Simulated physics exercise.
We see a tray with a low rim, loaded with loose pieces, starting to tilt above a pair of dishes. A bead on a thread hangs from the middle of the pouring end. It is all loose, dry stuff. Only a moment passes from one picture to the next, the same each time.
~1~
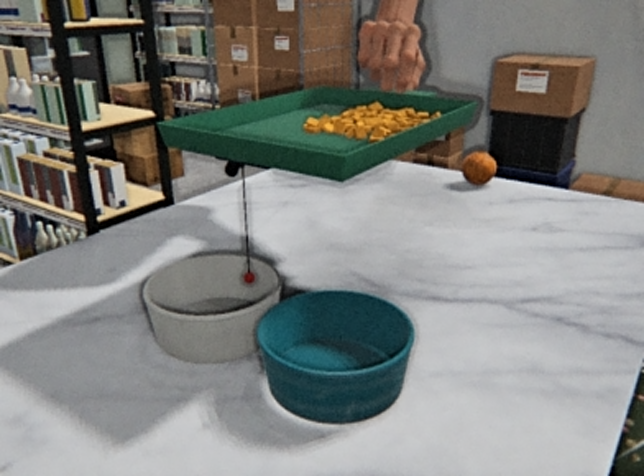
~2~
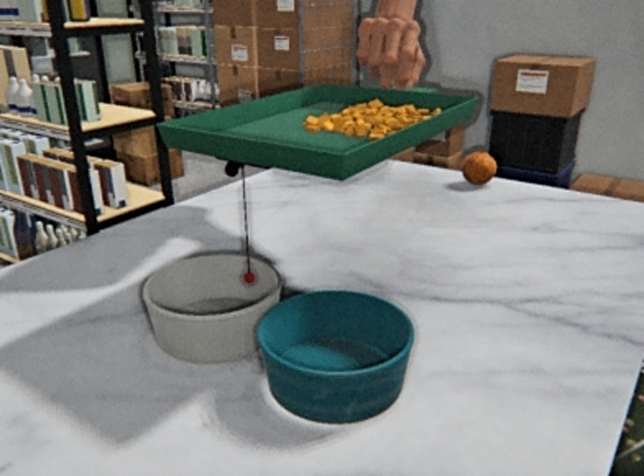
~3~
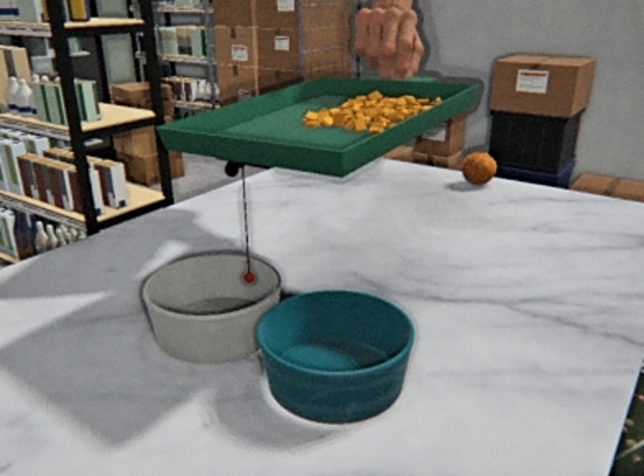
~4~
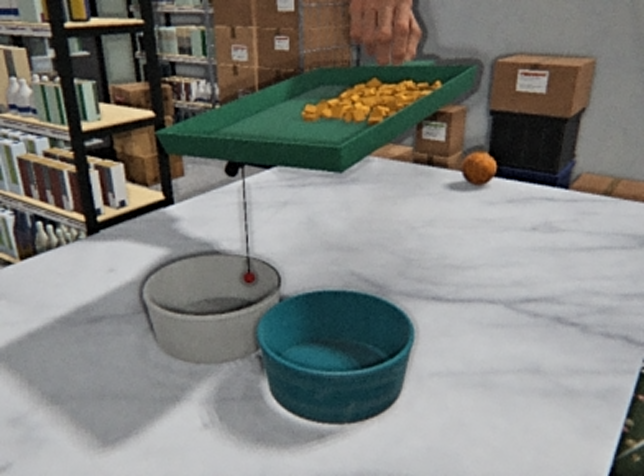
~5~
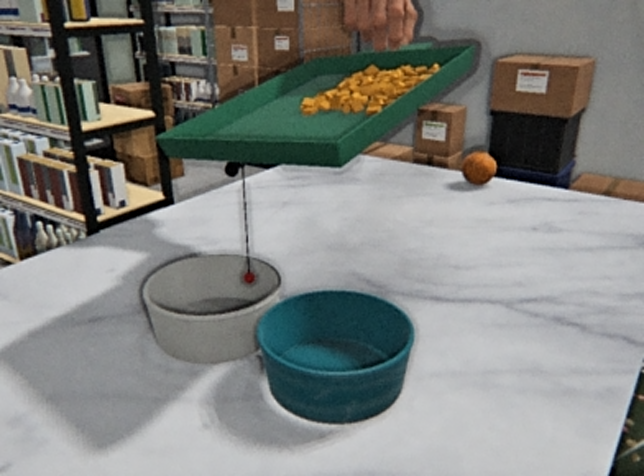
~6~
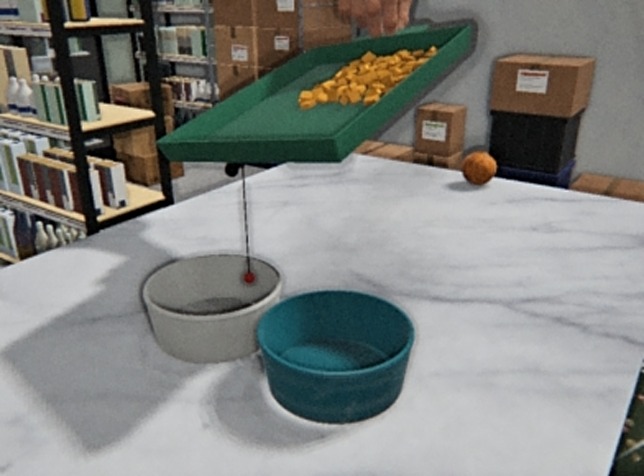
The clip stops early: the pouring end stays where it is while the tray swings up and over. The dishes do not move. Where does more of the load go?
More goes to the left-hand dish.
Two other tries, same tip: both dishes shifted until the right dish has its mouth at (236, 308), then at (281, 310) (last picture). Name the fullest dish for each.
In turn: The dish on the left; the left one.
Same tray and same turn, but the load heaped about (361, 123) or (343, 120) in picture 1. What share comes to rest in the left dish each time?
About 80 and 90 per cent.
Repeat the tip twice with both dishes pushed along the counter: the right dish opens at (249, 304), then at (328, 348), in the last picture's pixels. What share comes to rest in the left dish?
Near 70 % and 40 %.
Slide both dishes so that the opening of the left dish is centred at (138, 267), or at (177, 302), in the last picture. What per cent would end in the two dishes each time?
In turn 60 and 40 in a hundred.
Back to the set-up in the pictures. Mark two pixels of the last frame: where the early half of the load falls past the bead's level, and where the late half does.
Around (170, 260) and then (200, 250).
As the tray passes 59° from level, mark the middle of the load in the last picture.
At about (207, 140).
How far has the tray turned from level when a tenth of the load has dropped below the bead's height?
Around 70° of tilt.
Just after the last frame, tray tipped steeply; almost all on the tray; just a few in the air.
A moment on, tray tipped right over; roughly half on the tray; roughly a quarter in the left dish; roughly a quarter outside both; just a few in the air.
Further on, tray tipped past a quarter turn; the larger part in the left dish; roughly a quarter outside both.
When it is over, tray tipped past a quarter turn; not one in the right dish; the larger part in the left dish; roughly a quarter outside both.
